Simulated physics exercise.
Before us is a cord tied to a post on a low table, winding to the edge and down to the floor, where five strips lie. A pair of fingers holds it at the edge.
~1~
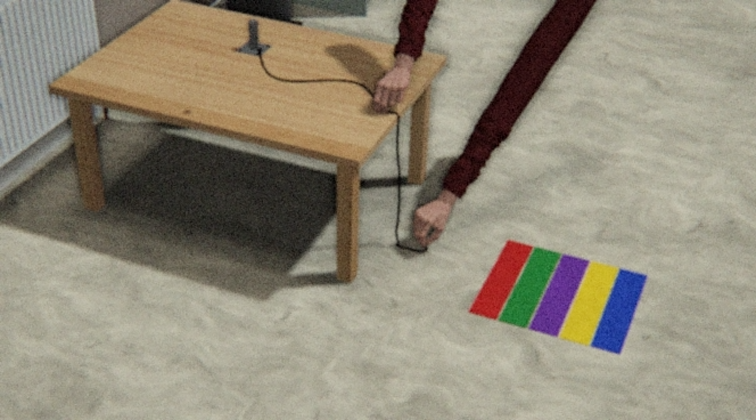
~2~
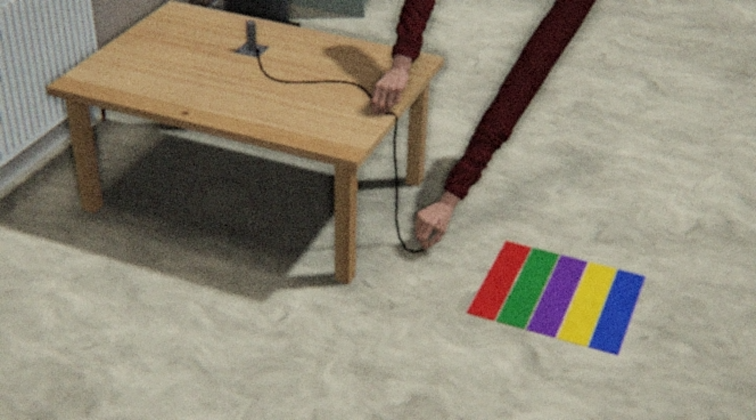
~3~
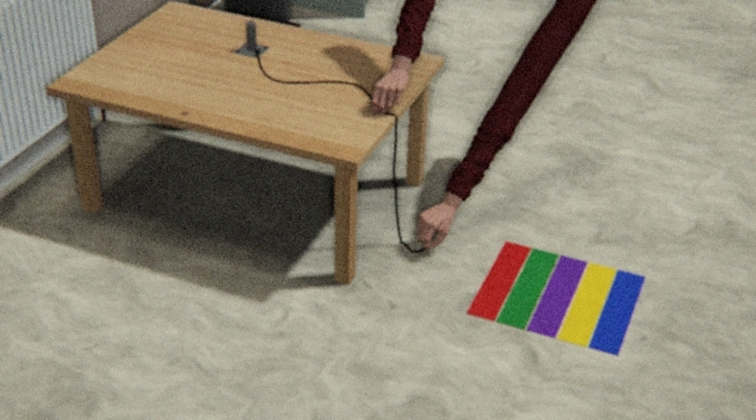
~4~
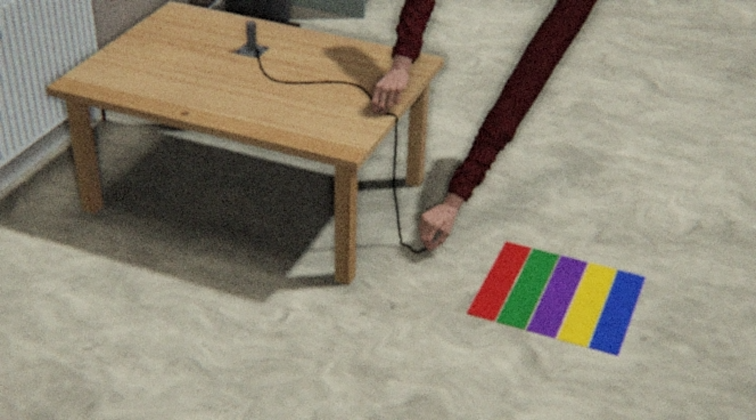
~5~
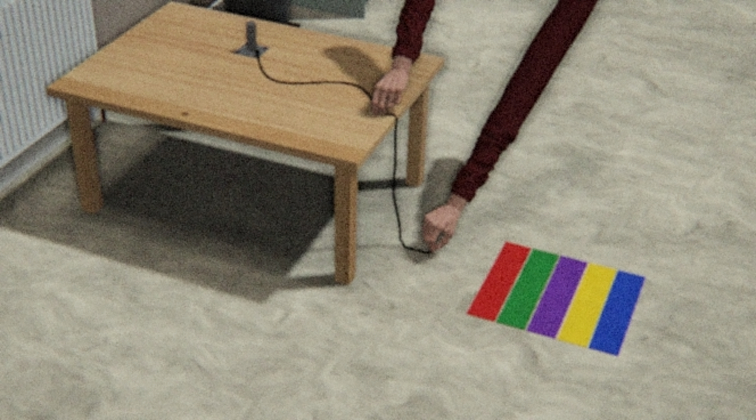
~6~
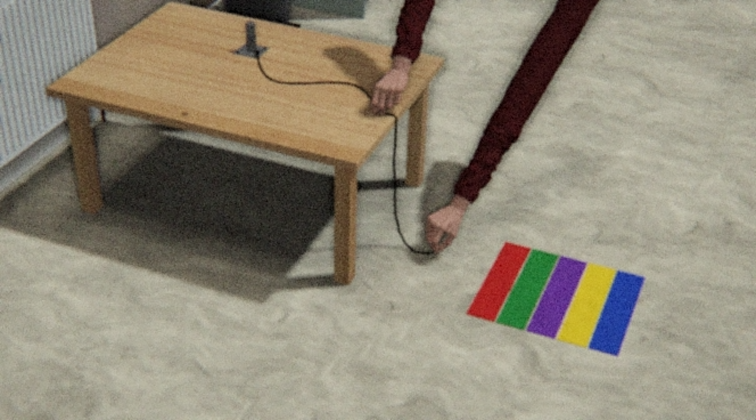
Hand near the floor drawing a dark cord's end slightly right, toward coloured strips, while another hand holds it at a table's edge.
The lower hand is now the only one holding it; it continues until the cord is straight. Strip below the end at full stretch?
Purple.
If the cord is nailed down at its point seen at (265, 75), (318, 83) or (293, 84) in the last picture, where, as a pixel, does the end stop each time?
Estimated pixels in sequence: (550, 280), (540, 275) and (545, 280).
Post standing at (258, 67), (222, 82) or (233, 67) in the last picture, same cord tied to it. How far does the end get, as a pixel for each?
Results per try: (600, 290); (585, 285); (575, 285).
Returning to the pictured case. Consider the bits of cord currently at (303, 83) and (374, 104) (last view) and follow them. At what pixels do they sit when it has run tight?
Well, the first one sits at (328, 82), and the second one sits at (404, 118).
A little later, end near (517, 270); over red.
Next, end near (549, 279); over purple.
When it is tight, end near (568, 283); over purple. It gets as far as the purple strip.
